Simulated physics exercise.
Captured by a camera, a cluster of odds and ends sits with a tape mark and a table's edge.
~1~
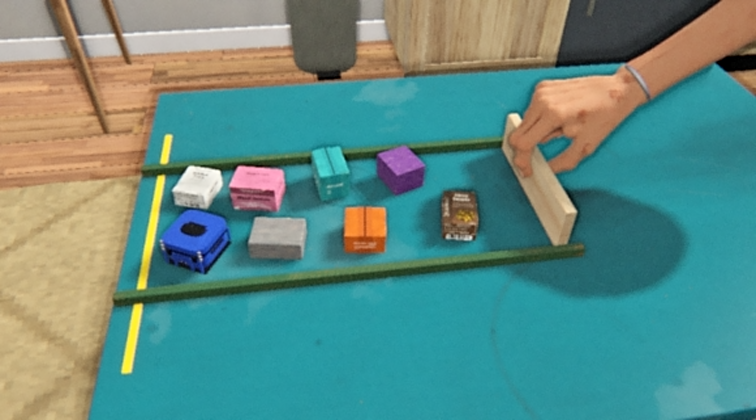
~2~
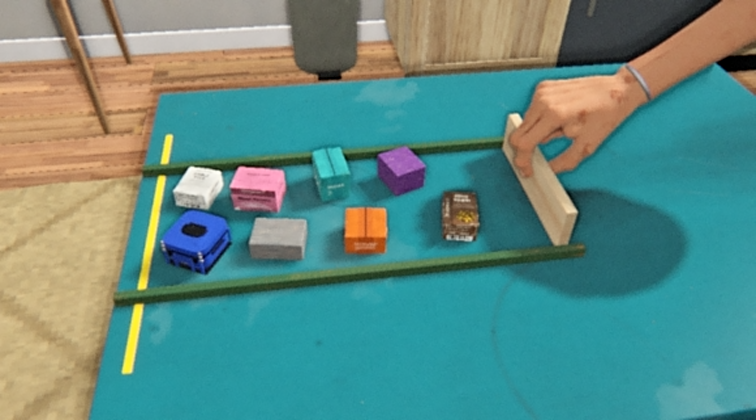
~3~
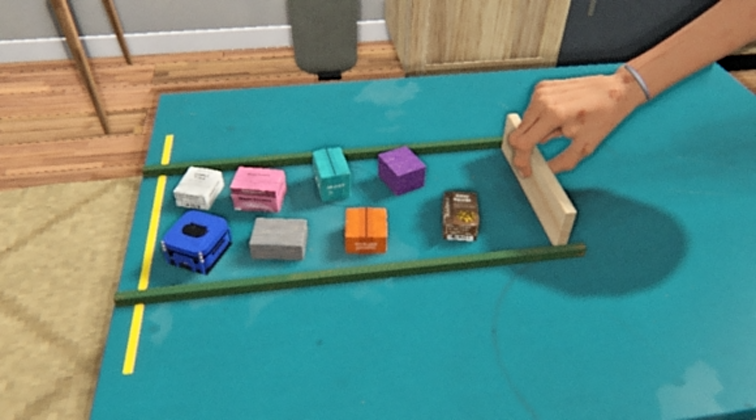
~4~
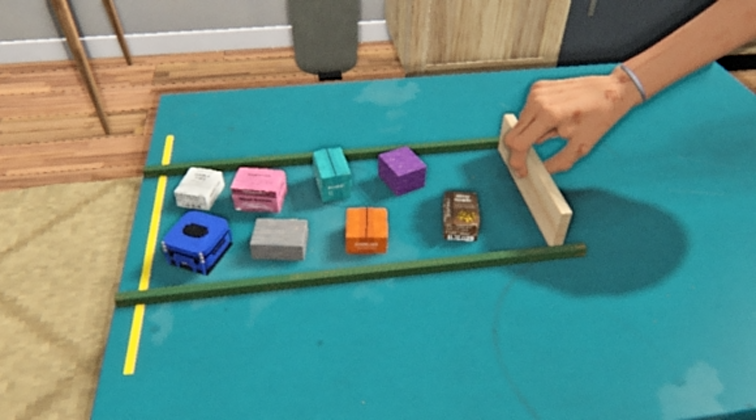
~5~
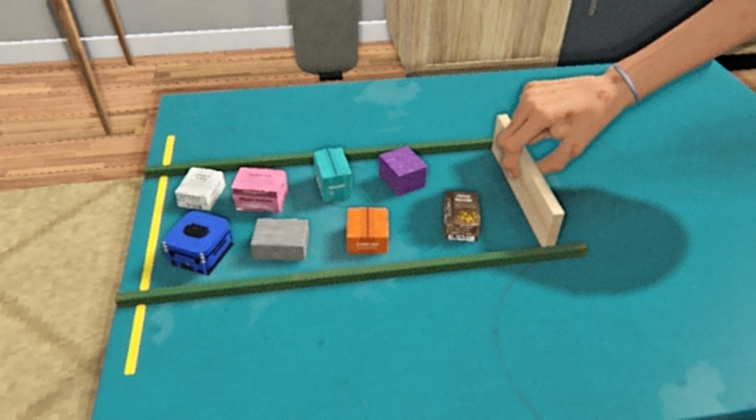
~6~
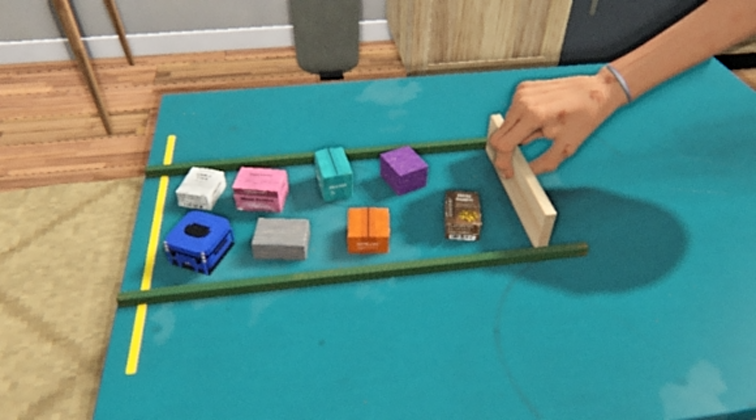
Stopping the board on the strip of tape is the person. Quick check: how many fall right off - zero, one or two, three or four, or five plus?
Once the board stops, five or more are missing from the table.
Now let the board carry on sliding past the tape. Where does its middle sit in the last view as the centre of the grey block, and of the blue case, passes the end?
When the grey block crosses, the middle is near (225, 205); when the blue case crosses, near (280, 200).
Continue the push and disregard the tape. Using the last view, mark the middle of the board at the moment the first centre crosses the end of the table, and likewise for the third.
At (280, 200) for the first, at (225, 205) for the third.
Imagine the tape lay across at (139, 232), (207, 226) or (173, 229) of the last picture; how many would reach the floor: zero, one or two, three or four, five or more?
The falls would be more than four; three to four; five or over.
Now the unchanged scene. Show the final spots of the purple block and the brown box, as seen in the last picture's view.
The purple block ends at (141, 191) and the brown box at (136, 224).
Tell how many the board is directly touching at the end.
Tally at the end: 2.
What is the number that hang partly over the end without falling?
Result: 2.
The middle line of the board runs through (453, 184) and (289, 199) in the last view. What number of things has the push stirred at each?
The count reaches 1 first and 8 second.
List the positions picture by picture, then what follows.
The first frame shows white box (198, 187); blue case (197, 241); pink box (258, 189); board (535, 176); tape (152, 230).
The second frame shows blue case (198, 242); orange box (366, 231).
The third frame shows pink box (259, 190); purple block (401, 171).
The fourth frame shows white box (200, 189); grey block (280, 239).
The fifth frame shows blue case (200, 242); board (524, 177).
The sixth frame shows white box (202, 189); blue case (201, 242); pink box (261, 190); board (517, 178); tape (155, 230).
Soon after, none off yet; white box at rest near (202, 189); blue case at rest near (201, 242); pink box at rest near (261, 190).
After that, none off yet; white box displaced about its own width near (156, 186); blue case displaced well along near (115, 254); pink box displaced well along near (178, 200).
In the end, the number that fall off is five or more; gone, orange box, turquoise box, grey block, pink box, blue case and white box.
